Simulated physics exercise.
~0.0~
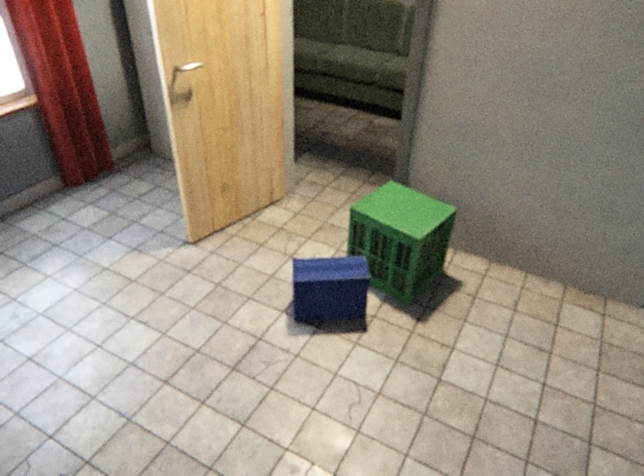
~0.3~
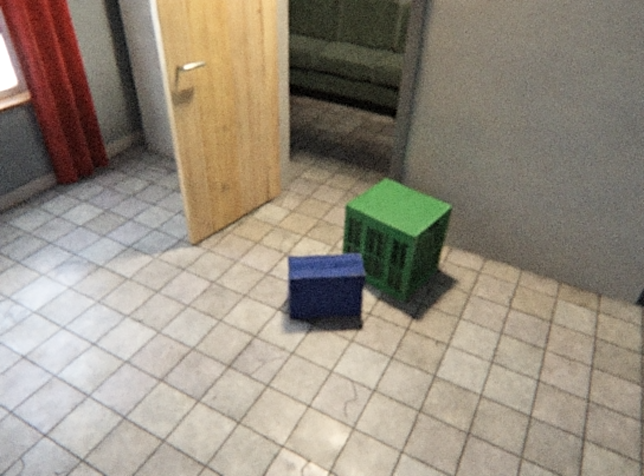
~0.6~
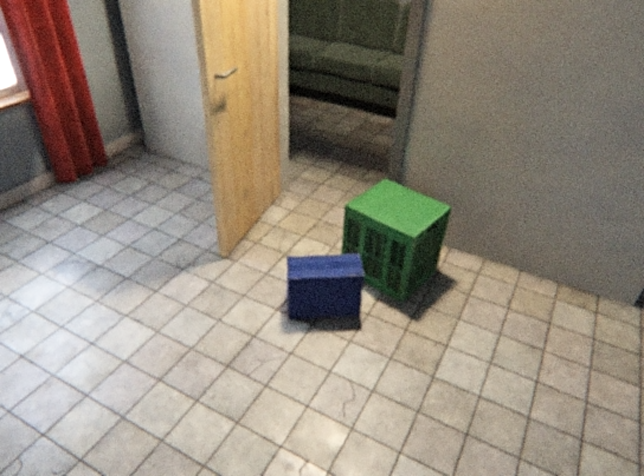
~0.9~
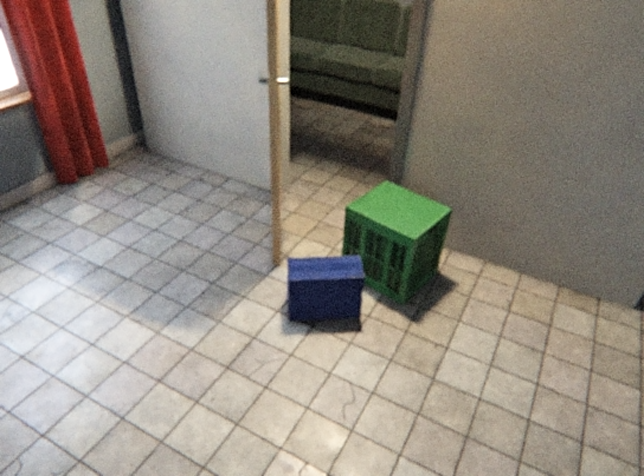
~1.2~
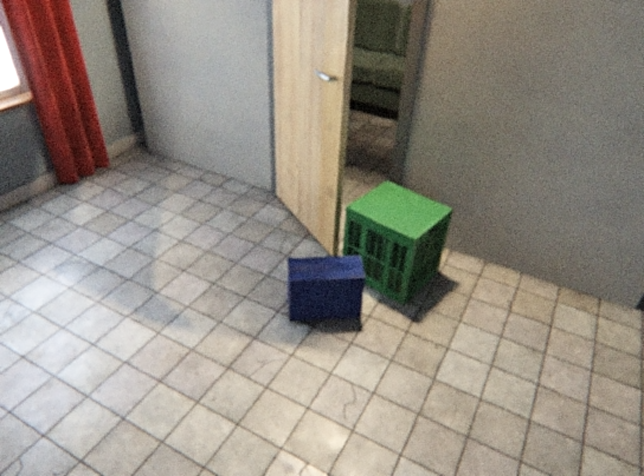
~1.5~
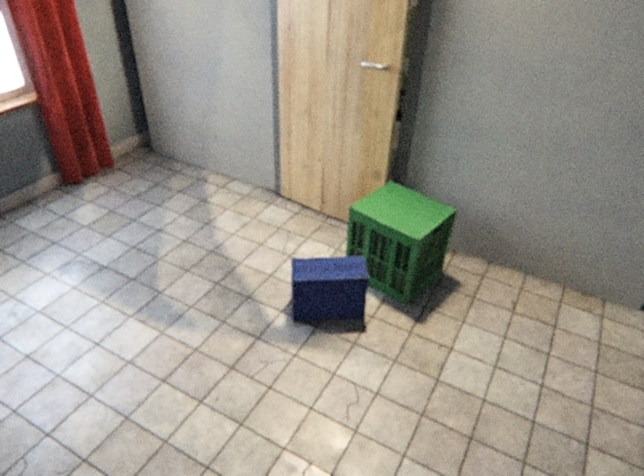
A light wooden door stands wide open in a room with a pale tiled floor and grey walls, seen from above by a slightly swaying camera. A red curtain hangs by a window at the left, and a dark green sofa shows through the doorway. A blue box sits on the floor near the middle, with a larger green crate behind it to the right. The door swings rightward toward its frame, passing behind the blue box. It ends nearly shut, a narrow gap remaining, while box and crate stay put.
